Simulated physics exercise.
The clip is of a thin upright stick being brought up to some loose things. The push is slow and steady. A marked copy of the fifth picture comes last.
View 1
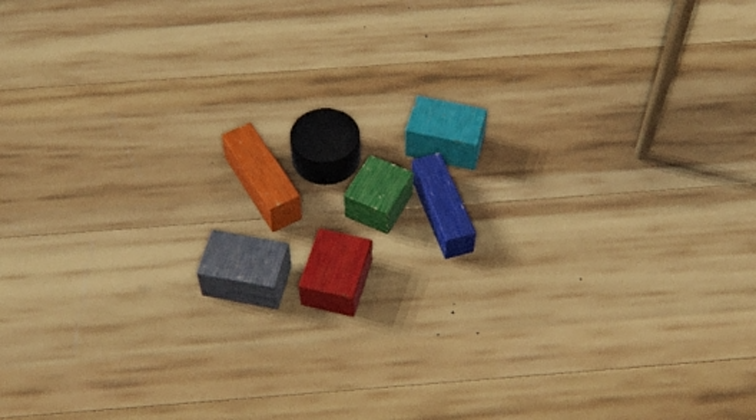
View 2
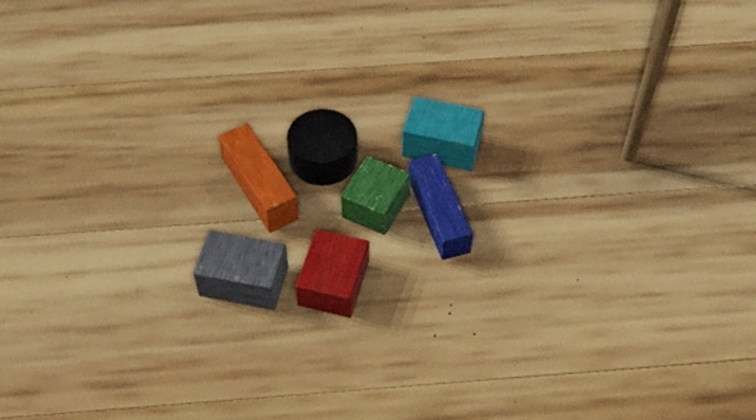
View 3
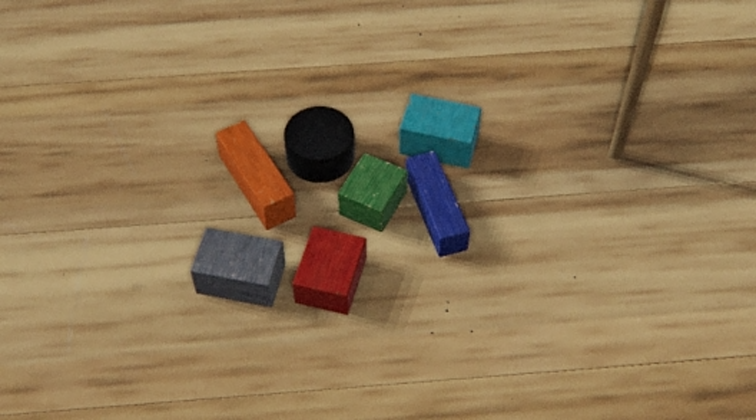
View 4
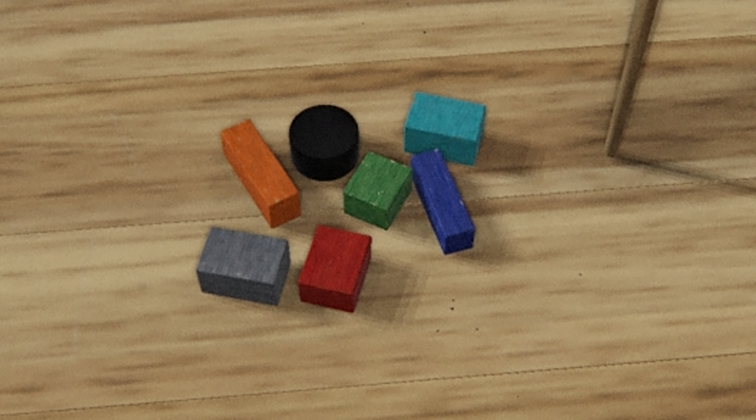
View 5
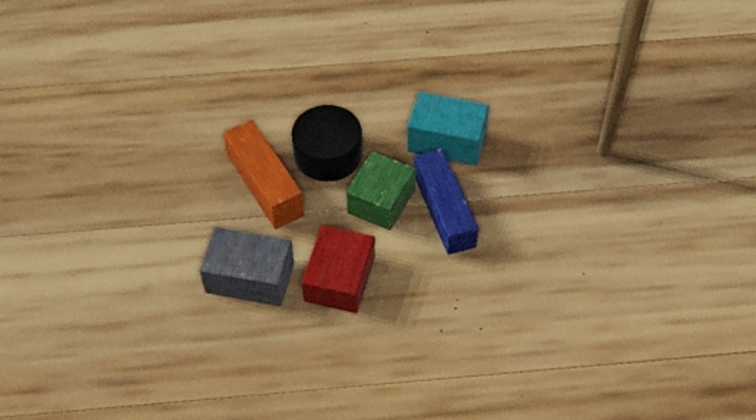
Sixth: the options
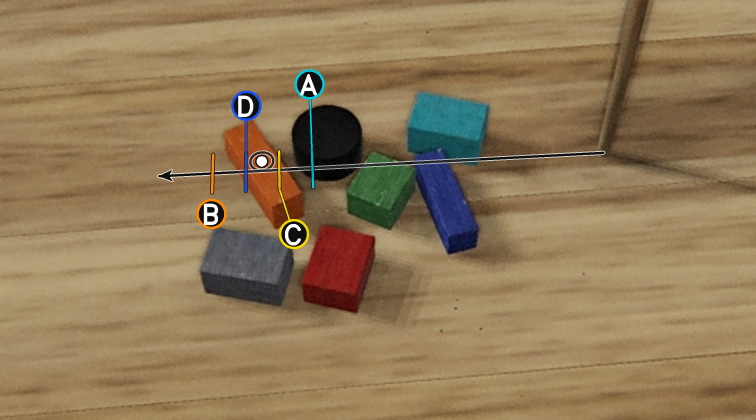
A thin upright stick stands at the upper right of a pale wood-grained surface, seen from above at an angle. To its left sit an orange bar, a black tin, and turquoise, green, blue, grey and red blocks, the grey and red ones nearest the viewer. The stick slides slowly and steadily a short way left, touching nothing, while the objects stay put and the camera wavers slightly left, then right.
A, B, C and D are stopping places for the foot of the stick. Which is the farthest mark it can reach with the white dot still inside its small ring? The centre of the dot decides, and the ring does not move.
The farthest safe stop is C.
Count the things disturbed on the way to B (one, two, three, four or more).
It has moved three.
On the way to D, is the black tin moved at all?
Yes.
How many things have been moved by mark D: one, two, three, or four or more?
Three.
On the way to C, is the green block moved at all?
No.
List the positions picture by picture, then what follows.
Blue bar (443, 206); green block (379, 195); red block (337, 273), in the first picture.
Red block (334, 273); orange bar (259, 177), in the second picture.
Grey block (240, 267); turquoise block (440, 131), in the third picture.
Black tin (325, 143); blue bar (442, 202), in the fourth picture.
Green block (381, 191); red block (339, 269); orange bar (264, 173), in the fifth picture.
On the marked copy, A at (312, 168); B at (212, 174); C at (279, 170); D at (246, 172); the arrow from (603, 153) to (159, 176); the white dot at (262, 161).
Taking C. A third of the way, foot of the stick (488, 160).
Two thirds of the way, foot of the stick (372, 167); turquoise block (403, 115).
When it is over, foot of the stick (279, 171); turquoise block (403, 115); black tin (288, 127); the dot is still in its ring.
As for the rest, A keeps the dot in but is short; B shifts the dotted thing to (236, 191); D shifts the dotted thing to (243, 184).
